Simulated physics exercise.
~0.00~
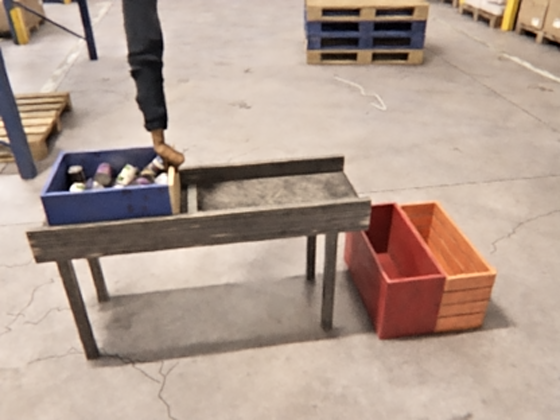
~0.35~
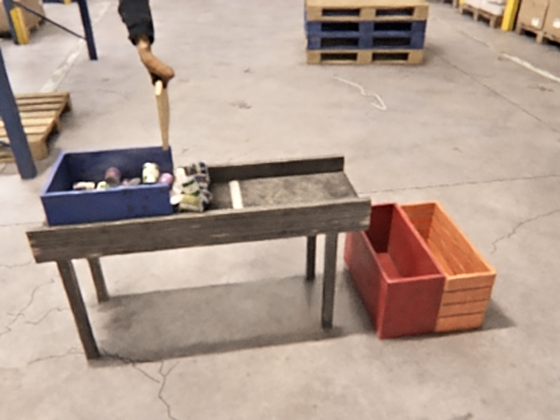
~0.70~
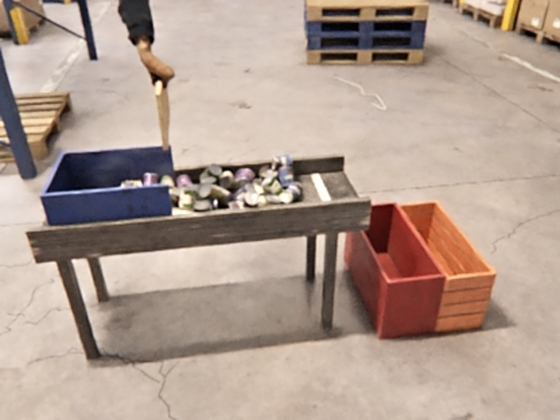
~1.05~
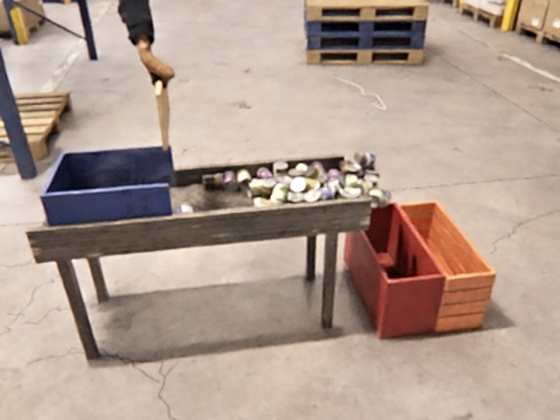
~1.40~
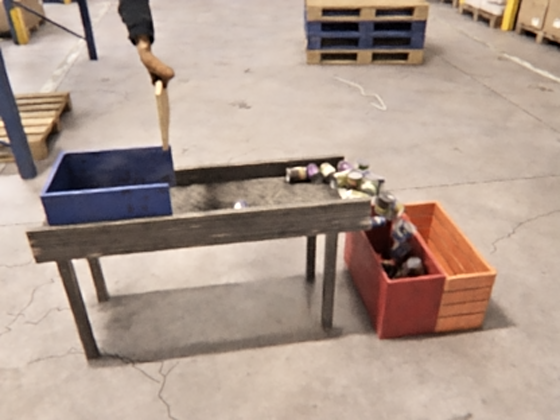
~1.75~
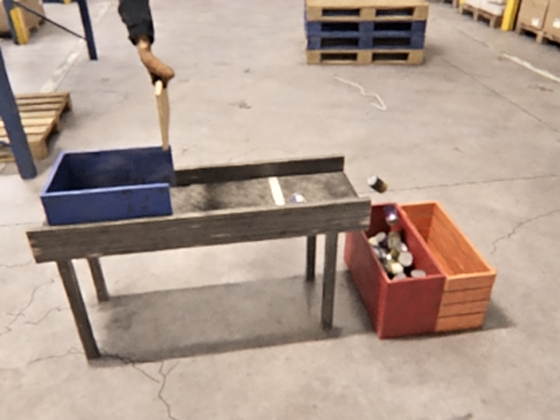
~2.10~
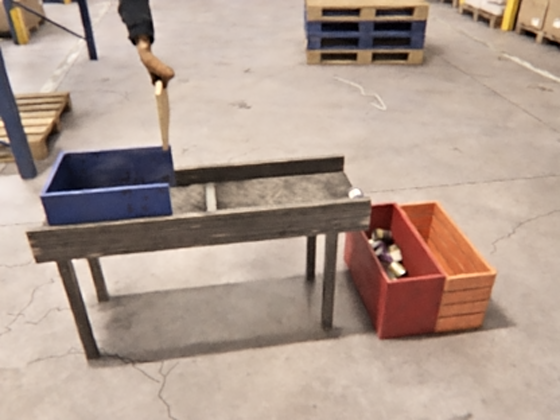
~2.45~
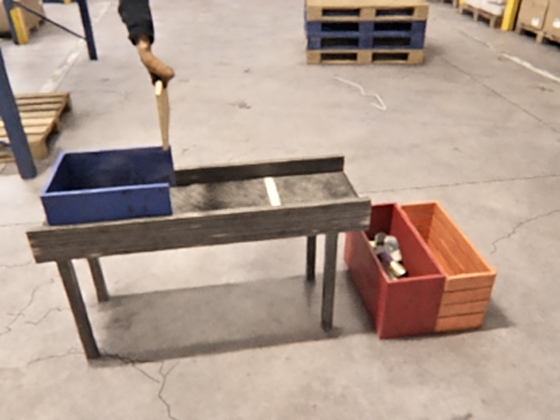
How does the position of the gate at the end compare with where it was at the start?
At the start the gate was down, closing off the right side of the blue pen. By the end it was raised above the pen's right edge, held up by the hand.
